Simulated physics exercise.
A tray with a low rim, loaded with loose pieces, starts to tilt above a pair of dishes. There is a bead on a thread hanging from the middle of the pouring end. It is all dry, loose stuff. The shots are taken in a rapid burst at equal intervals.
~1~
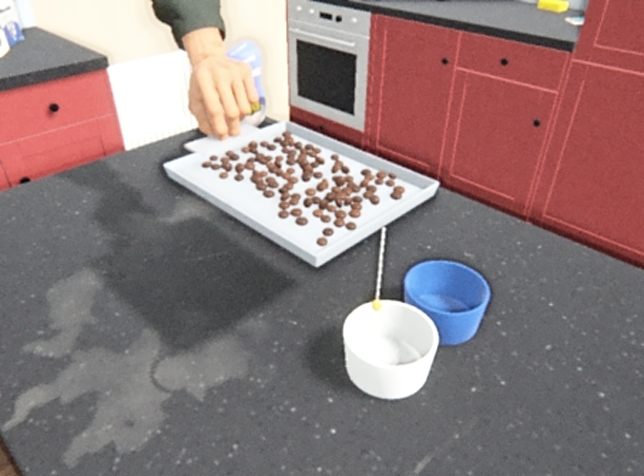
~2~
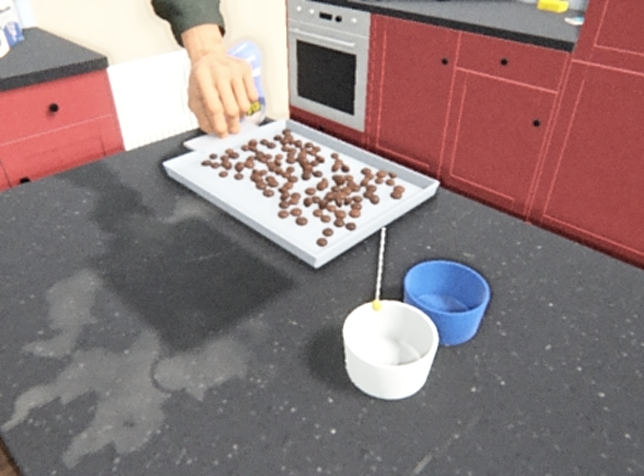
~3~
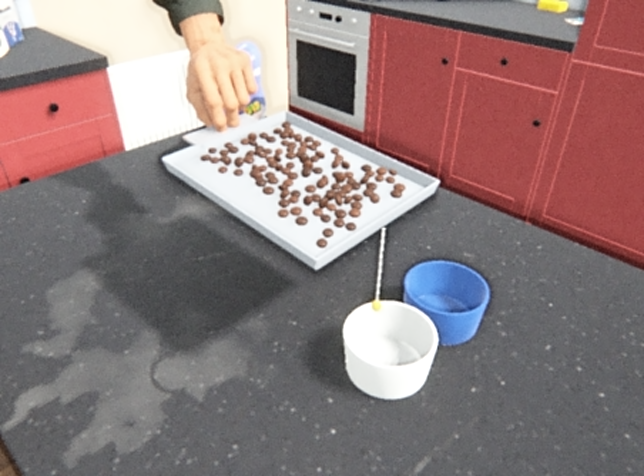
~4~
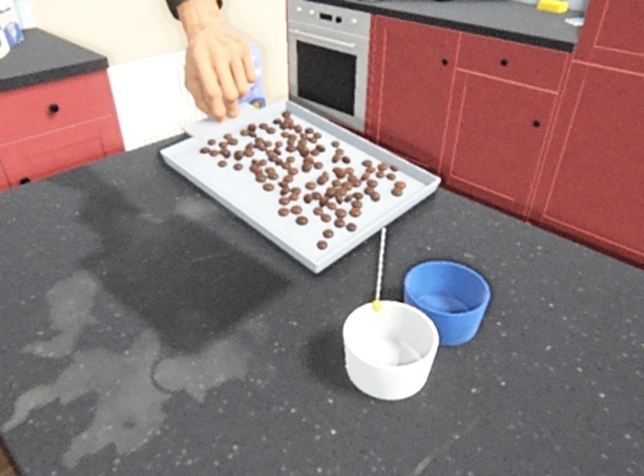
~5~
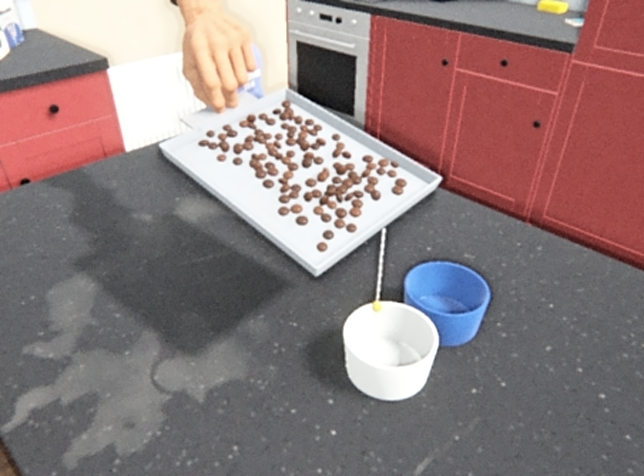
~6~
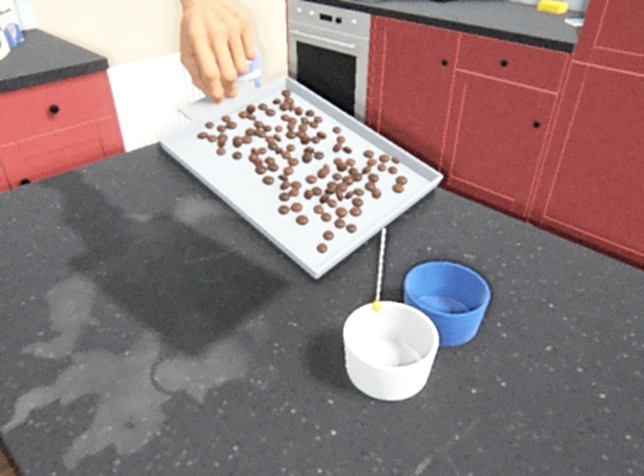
A tray of brown chocolate drops slowly tilting toward white and blue dishes as a hand raises its far end.
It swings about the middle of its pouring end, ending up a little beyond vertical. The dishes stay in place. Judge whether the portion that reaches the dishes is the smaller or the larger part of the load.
It is the smaller part.
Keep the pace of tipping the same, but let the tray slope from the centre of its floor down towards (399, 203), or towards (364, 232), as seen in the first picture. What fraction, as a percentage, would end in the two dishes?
80 % and 40 %.
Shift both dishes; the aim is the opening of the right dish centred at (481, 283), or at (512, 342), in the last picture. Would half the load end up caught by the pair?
A minority, then a minority.
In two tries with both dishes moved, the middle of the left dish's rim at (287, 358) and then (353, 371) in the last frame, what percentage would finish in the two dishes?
Approximately 50 percent, followed by approximately 70 percent.
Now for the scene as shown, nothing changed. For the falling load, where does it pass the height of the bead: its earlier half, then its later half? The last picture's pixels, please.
It passes near (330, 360) first and then near (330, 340).
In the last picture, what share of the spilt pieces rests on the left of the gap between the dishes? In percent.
It comes to about 100 percent.
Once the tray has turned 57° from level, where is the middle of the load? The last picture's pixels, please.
Close to (323, 237).
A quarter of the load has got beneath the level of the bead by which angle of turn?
At about 70°.
Soon after the last picture, tray tipped steeply; nearly all on the tray; a stray few in the air.
A little later, tray tipped right over; about a quarter on the tray; a stray few in the left dish; about two thirds outside both; a small part in the air.
Later still, tray tipped past a quarter turn; a small part in the left dish; most outside both.
At rest, tray tipped past a quarter turn; a small part in the left dish; none in the right dish; most outside both.
